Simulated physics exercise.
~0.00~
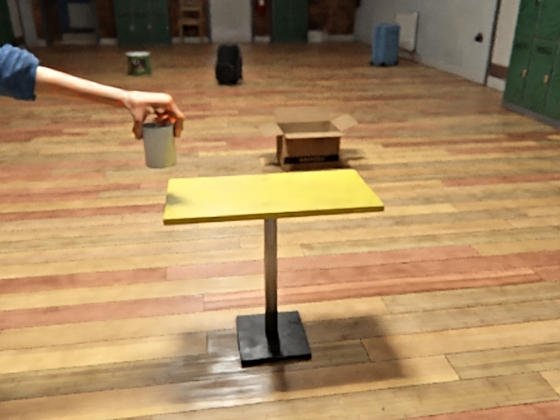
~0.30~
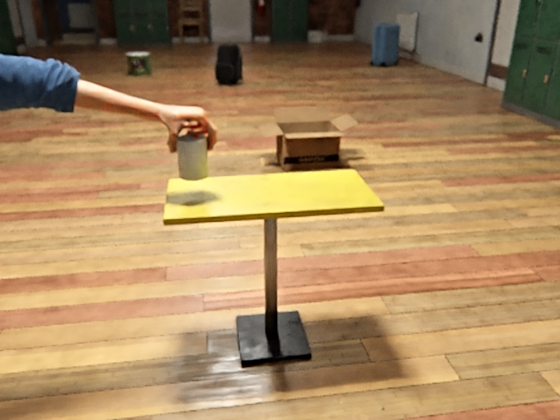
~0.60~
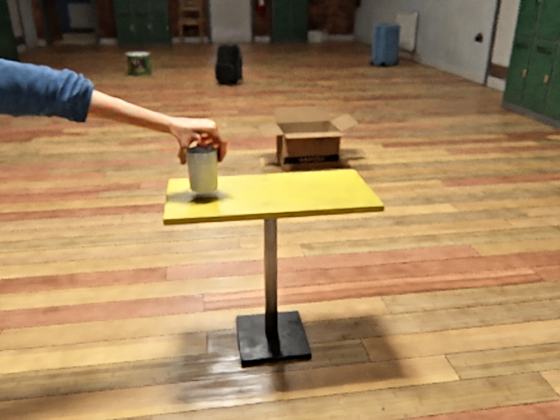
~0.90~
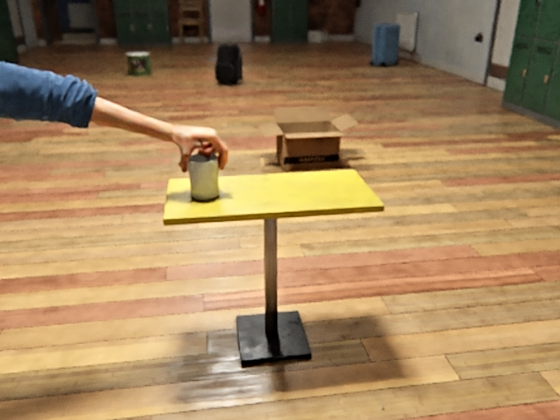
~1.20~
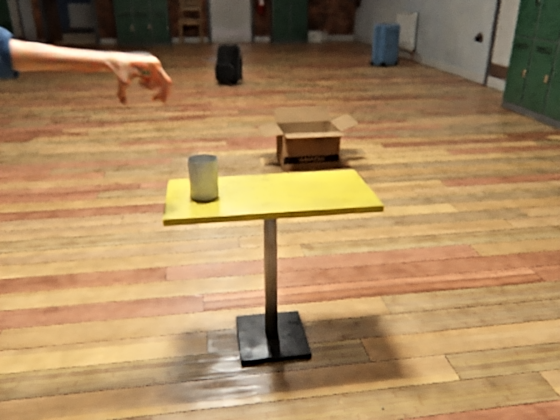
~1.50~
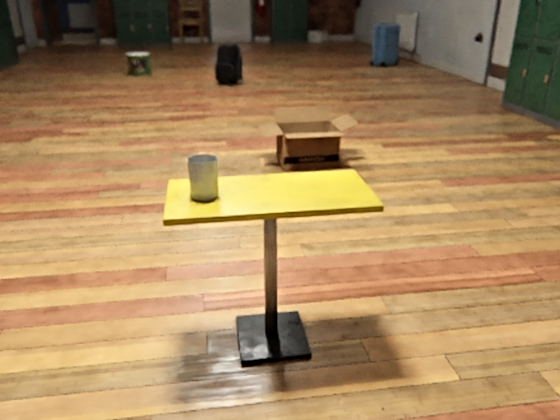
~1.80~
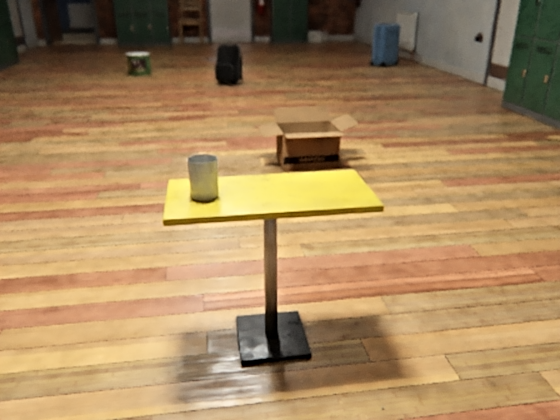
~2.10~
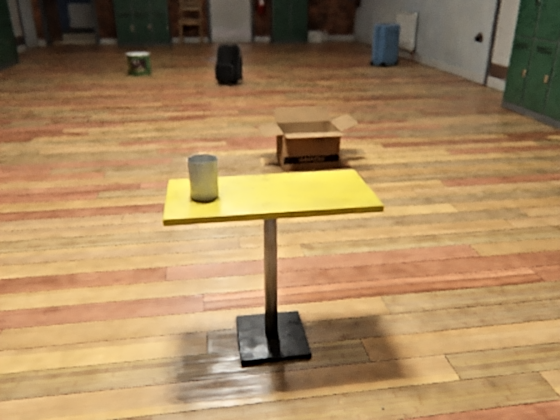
A pale gray beaker was carried in from the left by a hand and lowered upright onto the left part of a narrow-footed yellow side table, then the hand let go and withdrew, leaving the beaker standing there and the table level.
